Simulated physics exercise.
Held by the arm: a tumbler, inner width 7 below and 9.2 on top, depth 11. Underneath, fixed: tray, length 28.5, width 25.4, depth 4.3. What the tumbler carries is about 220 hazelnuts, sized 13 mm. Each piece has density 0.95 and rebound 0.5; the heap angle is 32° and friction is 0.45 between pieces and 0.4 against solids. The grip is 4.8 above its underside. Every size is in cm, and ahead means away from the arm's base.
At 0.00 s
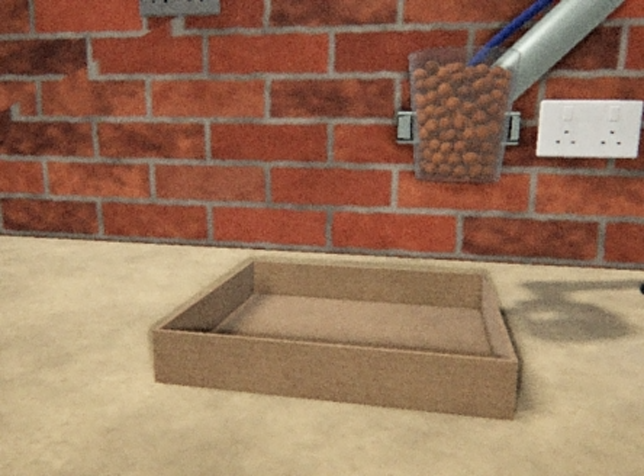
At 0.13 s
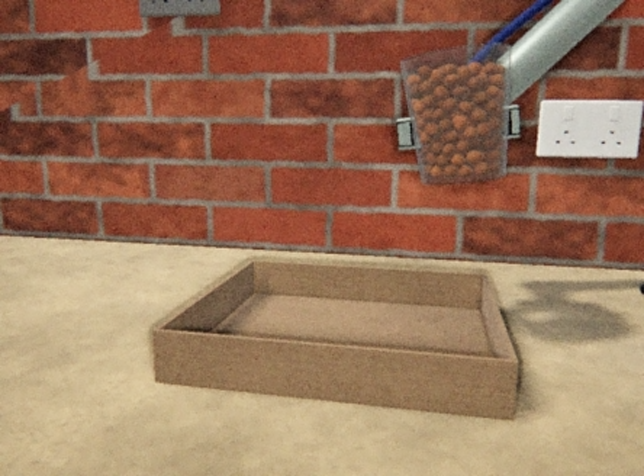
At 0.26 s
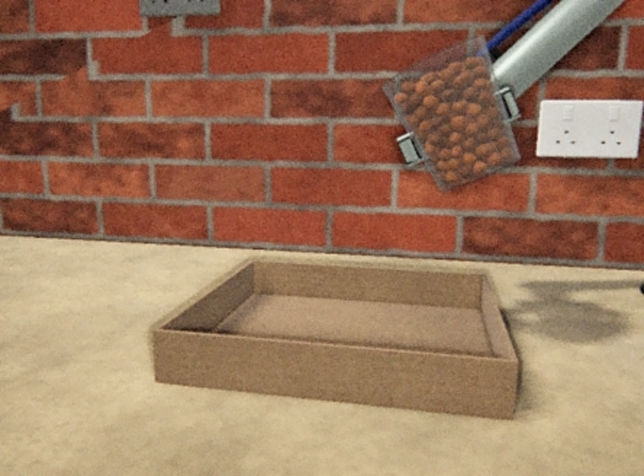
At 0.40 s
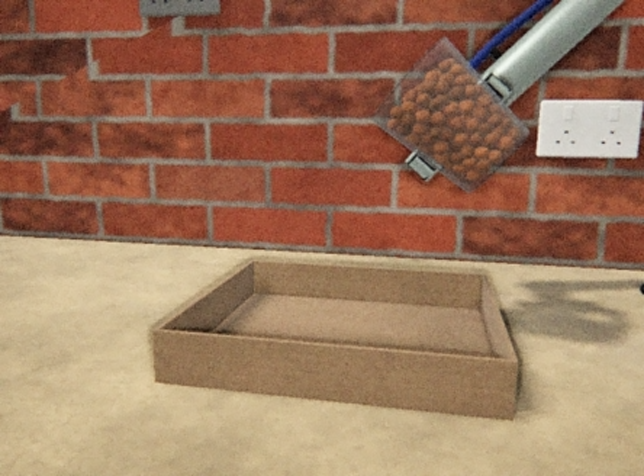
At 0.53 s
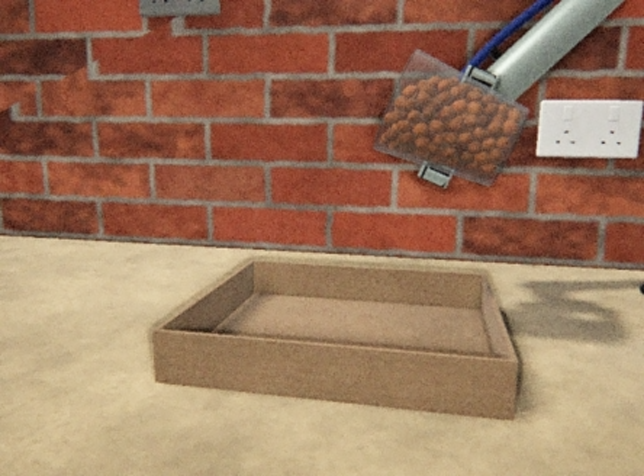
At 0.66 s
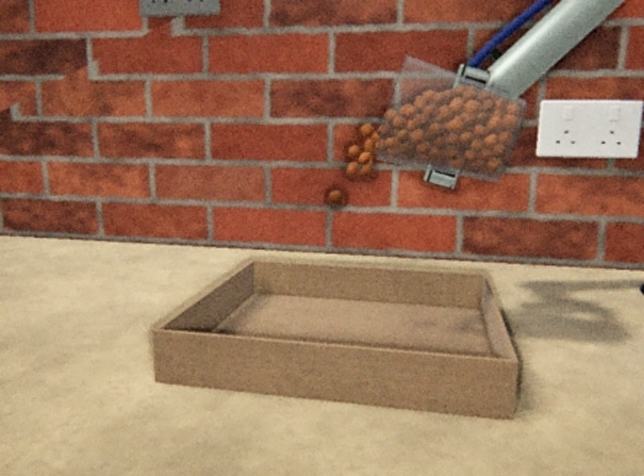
To begin with, a clear tumbler full of brown hazelnuts is held upright by a robot arm before a red brick wall, with an empty shallow tray on the counter below. The arm tilts the tumbler steadily to the left until it lies nearly sideways, and then a few nuts tumble out over its rim.
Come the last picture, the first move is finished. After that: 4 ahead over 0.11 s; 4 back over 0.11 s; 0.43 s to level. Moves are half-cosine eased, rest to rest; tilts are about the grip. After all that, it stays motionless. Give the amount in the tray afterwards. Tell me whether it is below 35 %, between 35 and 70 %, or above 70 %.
That share comes out between 35 and 70 %.
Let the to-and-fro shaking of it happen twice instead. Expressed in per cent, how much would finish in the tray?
Roughly 60 percent.
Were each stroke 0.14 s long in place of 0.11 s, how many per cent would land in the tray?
That change gives some 40 percent.
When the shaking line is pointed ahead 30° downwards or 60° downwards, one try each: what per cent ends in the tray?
Roughly 30 per cent, then 15 per cent.
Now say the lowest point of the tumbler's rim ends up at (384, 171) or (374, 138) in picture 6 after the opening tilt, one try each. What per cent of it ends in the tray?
The first try gives around 70 percent and the second around 25 percent.
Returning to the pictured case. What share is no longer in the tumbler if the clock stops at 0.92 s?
Roughly 40 per cent by then.
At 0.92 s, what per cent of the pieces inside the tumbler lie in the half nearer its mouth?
Roughly 60 %.
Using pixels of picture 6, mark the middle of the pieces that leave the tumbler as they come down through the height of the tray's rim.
Around (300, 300).
By 0.92 s, tilted 73° forward, highest piece 23 above the table; 131 in the tumbler, 16 in the tray, 76 in flight or on a rim.
By 1.18 s, tilted 16° forward, highest piece 27 above the table; 113 in the tumbler, 108 in the tray, 2 in flight or on a rim.
By 1.51 s, level, highest piece 24 above the table; 112 in the tumbler, 111 in the tray.
By 2.56 s, level, highest piece 24 above the table; 112 in the tumbler, 111 in the tray.
Final count, 112 in the tumbler, 111 in the tray. That is 50 % in the tray.
